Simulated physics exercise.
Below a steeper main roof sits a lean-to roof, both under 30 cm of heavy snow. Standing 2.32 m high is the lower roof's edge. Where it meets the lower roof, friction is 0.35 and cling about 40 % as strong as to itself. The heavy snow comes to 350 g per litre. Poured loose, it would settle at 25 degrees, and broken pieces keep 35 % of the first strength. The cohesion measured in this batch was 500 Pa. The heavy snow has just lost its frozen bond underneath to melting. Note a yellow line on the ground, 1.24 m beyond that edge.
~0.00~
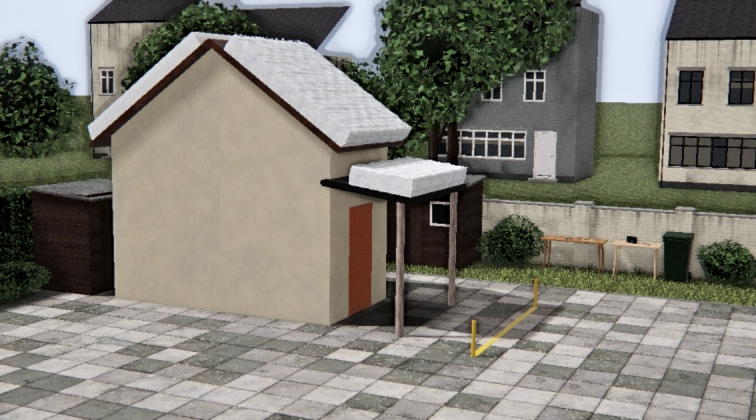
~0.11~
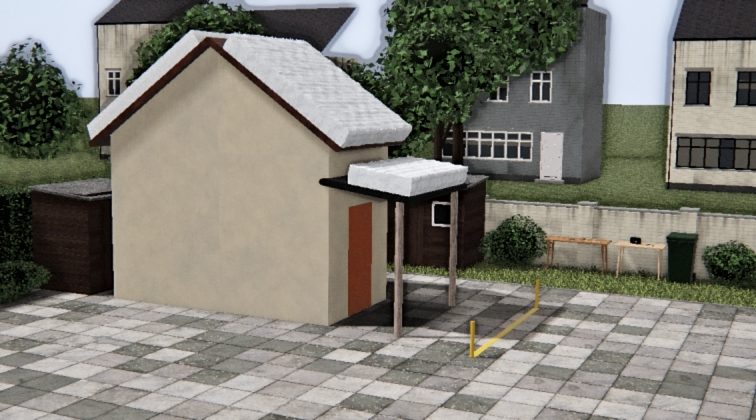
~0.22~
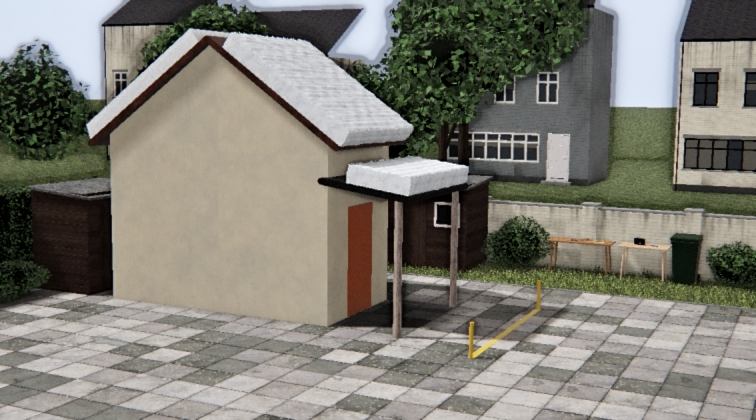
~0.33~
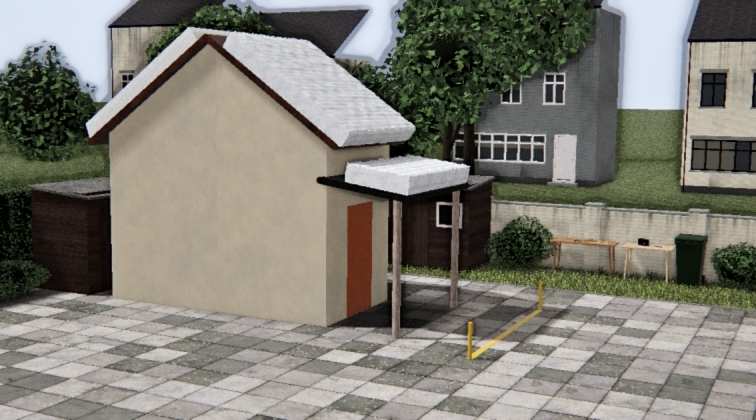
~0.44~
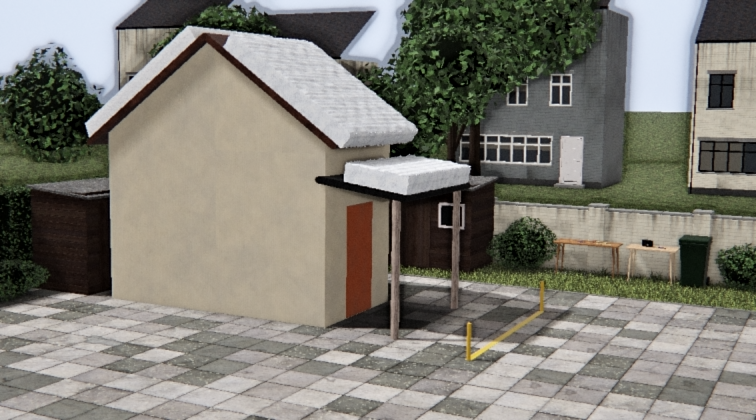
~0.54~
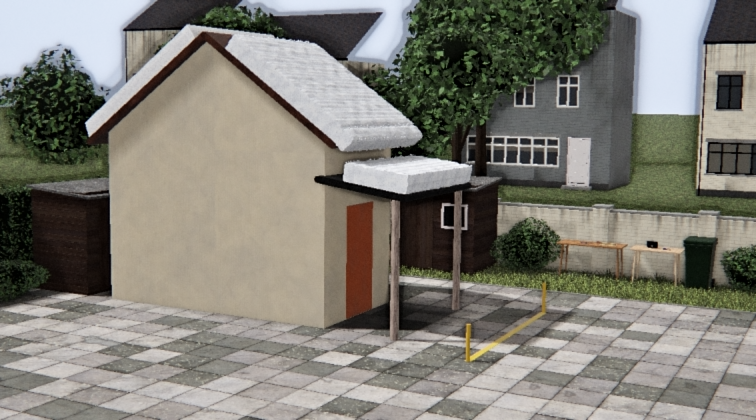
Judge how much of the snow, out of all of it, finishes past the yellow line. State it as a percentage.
The part past the yellow line is close to 6 %.
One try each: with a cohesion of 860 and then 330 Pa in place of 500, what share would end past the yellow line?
Going in order, it's 0 % and then 18 %.
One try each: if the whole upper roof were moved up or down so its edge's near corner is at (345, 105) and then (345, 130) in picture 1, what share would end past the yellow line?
It would be 45 percent for the first setting and 30 percent for the second.
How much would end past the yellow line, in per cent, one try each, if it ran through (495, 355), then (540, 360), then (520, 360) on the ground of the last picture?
Respectively 2, 0 and 0 percent would end past it.
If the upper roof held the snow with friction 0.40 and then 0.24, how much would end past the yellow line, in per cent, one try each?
Respectively near 20 % and near 40 %.
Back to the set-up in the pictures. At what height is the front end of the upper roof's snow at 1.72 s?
Height: Approx. 2.8 m.
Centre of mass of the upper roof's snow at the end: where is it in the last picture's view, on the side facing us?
I'd put it at around pixel (399, 234).
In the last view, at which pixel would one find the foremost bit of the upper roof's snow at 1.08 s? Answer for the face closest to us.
Roughly at the pixel (367, 158).
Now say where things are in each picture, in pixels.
Leading edge of the heavy snow at (343, 136), in the first frame.
Leading edge of the heavy snow at (342, 136), its middle shifted 7 mm, in the second frame.
Leading edge of the heavy snow at (342, 142), its middle shifted 2.9 cm, in the third frame.
Leading edge of the heavy snow at (342, 143), its middle shifted 6.6 cm, 2 % of it past the upper edge, in one piece, in the fourth frame.
Leading edge of the heavy snow at (343, 137), its middle shifted 12 cm, 4 % of it past the upper edge, in one piece, in the fifth frame.
Leading edge of the heavy snow at (346, 135), its middle shifted 19 cm, 7 % of it past the upper edge, cracking, in the sixth frame.
After 1.08 s, none is below the lower edge and 0 % is past the line.
After 1.72 s, none is below the lower edge and 0 % is past the line.
After 2.36 s, 11 % is below the lower edge and 0 % is past the line.
After 3.00 s, 31 % is below the lower edge and 3 % is past the line.
After 6.00 s, at the end, 44 % is below the lower edge and 6 % is past the line.
